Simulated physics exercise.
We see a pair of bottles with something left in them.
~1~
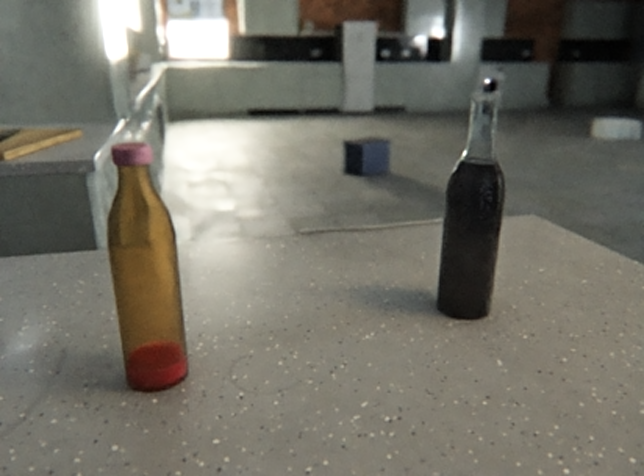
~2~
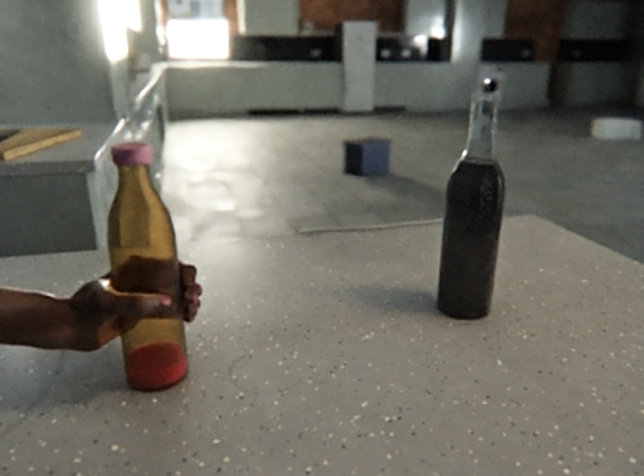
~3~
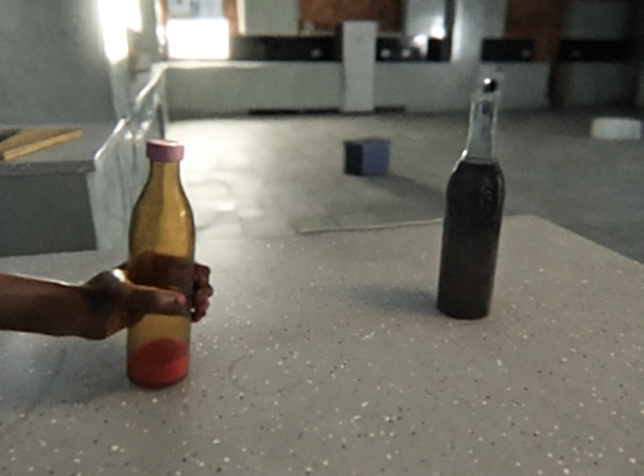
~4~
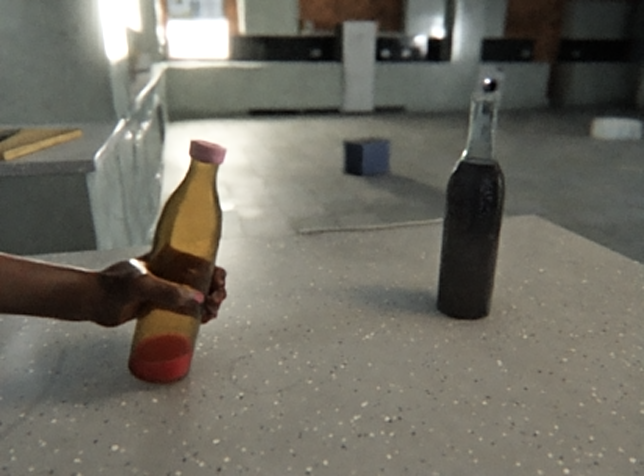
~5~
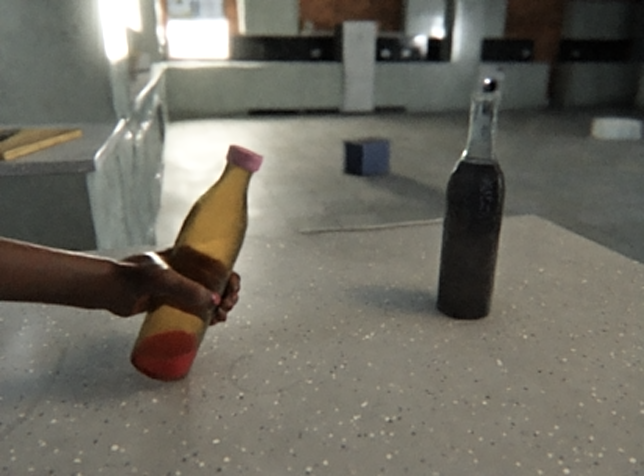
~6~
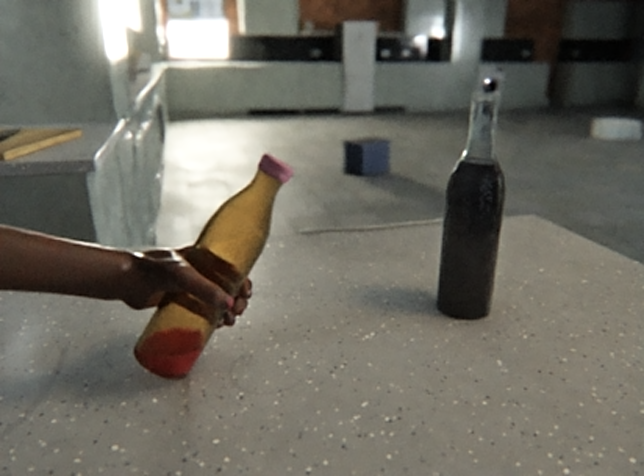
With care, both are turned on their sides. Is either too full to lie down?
Left: It holds it all. Right: It lets some out.
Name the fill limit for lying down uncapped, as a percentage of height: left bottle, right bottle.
Roughly 22 per cent, then 20 per cent.
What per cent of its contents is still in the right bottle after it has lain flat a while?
Some 30 per cent.
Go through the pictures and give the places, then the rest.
Both stand upright; left bottle (145, 268) nearly empty, capped; right bottle (474, 206) about two thirds full, open, in the first picture.
A hand takes the left bottle; left bottle nearly empty, surface at (155, 355); right bottle about two thirds full, surface at (478, 161), in the second picture.
The left bottle leans; left bottle (162, 264) nearly empty; right bottle (474, 206) about two thirds full, in the third picture.
The left bottle leans; left bottle nearly empty, surface at (164, 348); right bottle about two thirds full, surface at (478, 161), in the fourth picture.
The left bottle leans; left bottle (202, 261) tipped 25°; right bottle (474, 206) about two thirds full, in the fifth picture.
The left bottle leans; left bottle (219, 263) tipped 30°, capped; right bottle about two thirds full, surface at (478, 161), open, in the sixth picture.
Next, the left bottle is nearly down; left bottle, dry at the neck.
After that, the left bottle lies flat; left bottle, dry at the neck.
Finally, both lie flat; left bottle, dry at the neck; right bottle, some has come out.
